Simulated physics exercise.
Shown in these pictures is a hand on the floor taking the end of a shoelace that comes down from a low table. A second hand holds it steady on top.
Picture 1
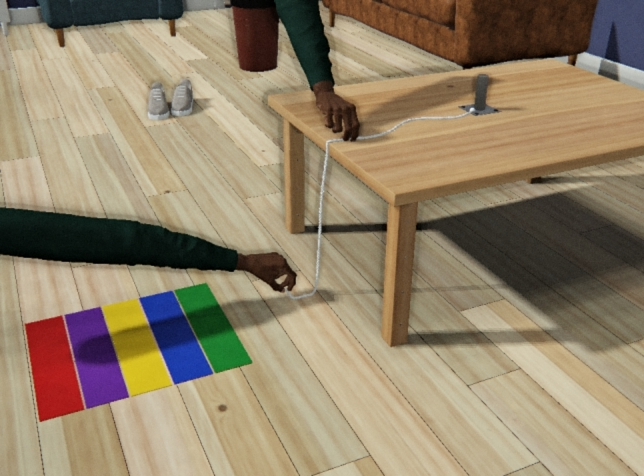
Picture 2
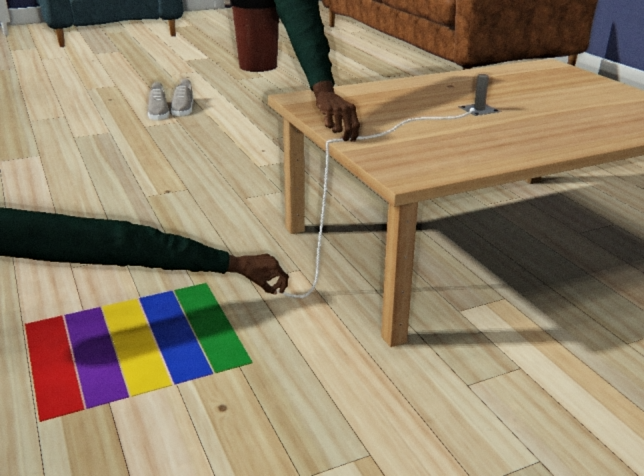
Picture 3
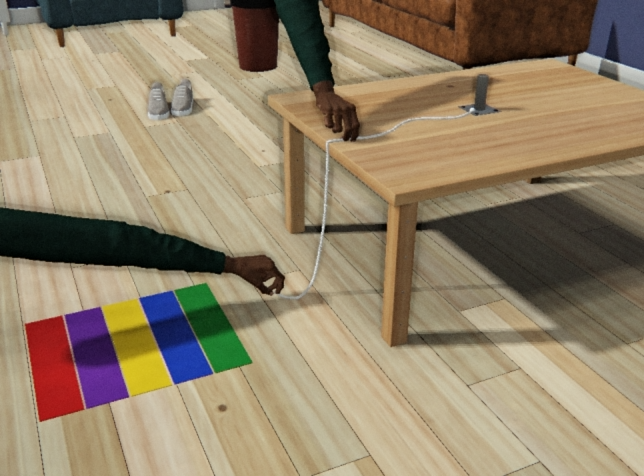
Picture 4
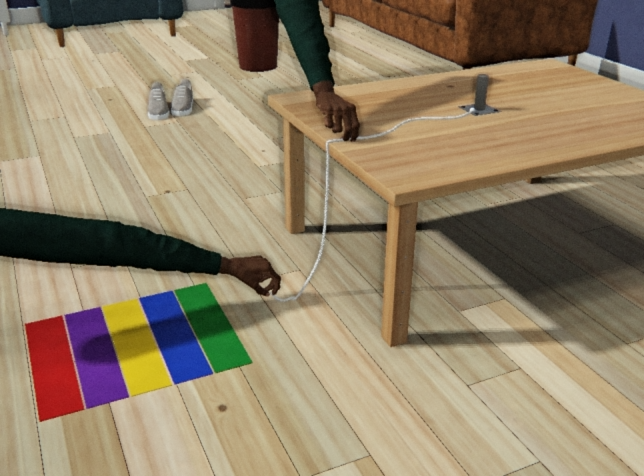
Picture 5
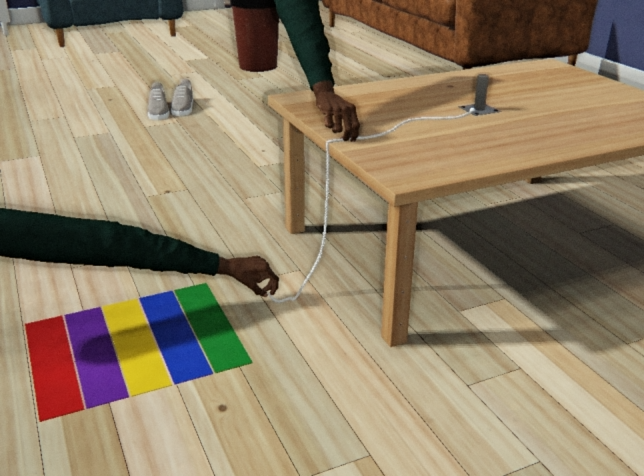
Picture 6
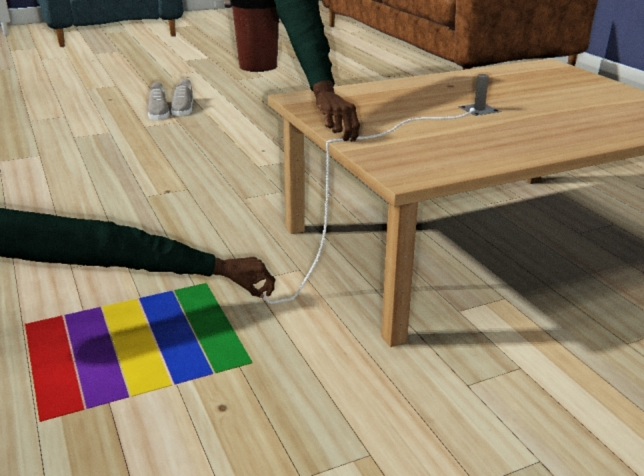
A room with a pale plank floor is seen from above at an angle, the view staying still. A white shoelace runs from a dark clip on a low wooden table, under one hand at its edge, down to another hand near a red, purple, yellow, blue and green striped panel, with grey shoes behind. The lower hand draws the lace's end slightly left, while the upper hand stays put.
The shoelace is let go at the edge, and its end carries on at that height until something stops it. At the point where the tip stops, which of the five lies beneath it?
The blue strip lies beneath it.
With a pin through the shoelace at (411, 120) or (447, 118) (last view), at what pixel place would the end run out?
The two answers, in sequence: (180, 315) and (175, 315).
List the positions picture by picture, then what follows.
The first picture shows end (286, 289); green (225, 351); blue (186, 362); yellow (145, 372); purple (103, 384); red (58, 396).
The second picture shows end (278, 291); shoelace through (459, 117) (406, 122) (365, 138) (327, 171) (321, 227) (315, 283).
The third picture shows end (274, 292).
The fourth picture shows end (271, 293); shoelace through (459, 117) (406, 122) (365, 138) (328, 171) (325, 227) (307, 282).
The fifth picture shows end (269, 293).
The sixth picture shows end (265, 294); shoelace through (459, 117) (406, 122) (365, 138) (328, 171) (325, 227) (304, 282).
Soon after, end near (230, 303); short of the strips.
After that, end near (193, 311); over green.
At the stop, end near (172, 316); over blue. It gets as far as the blue strip.
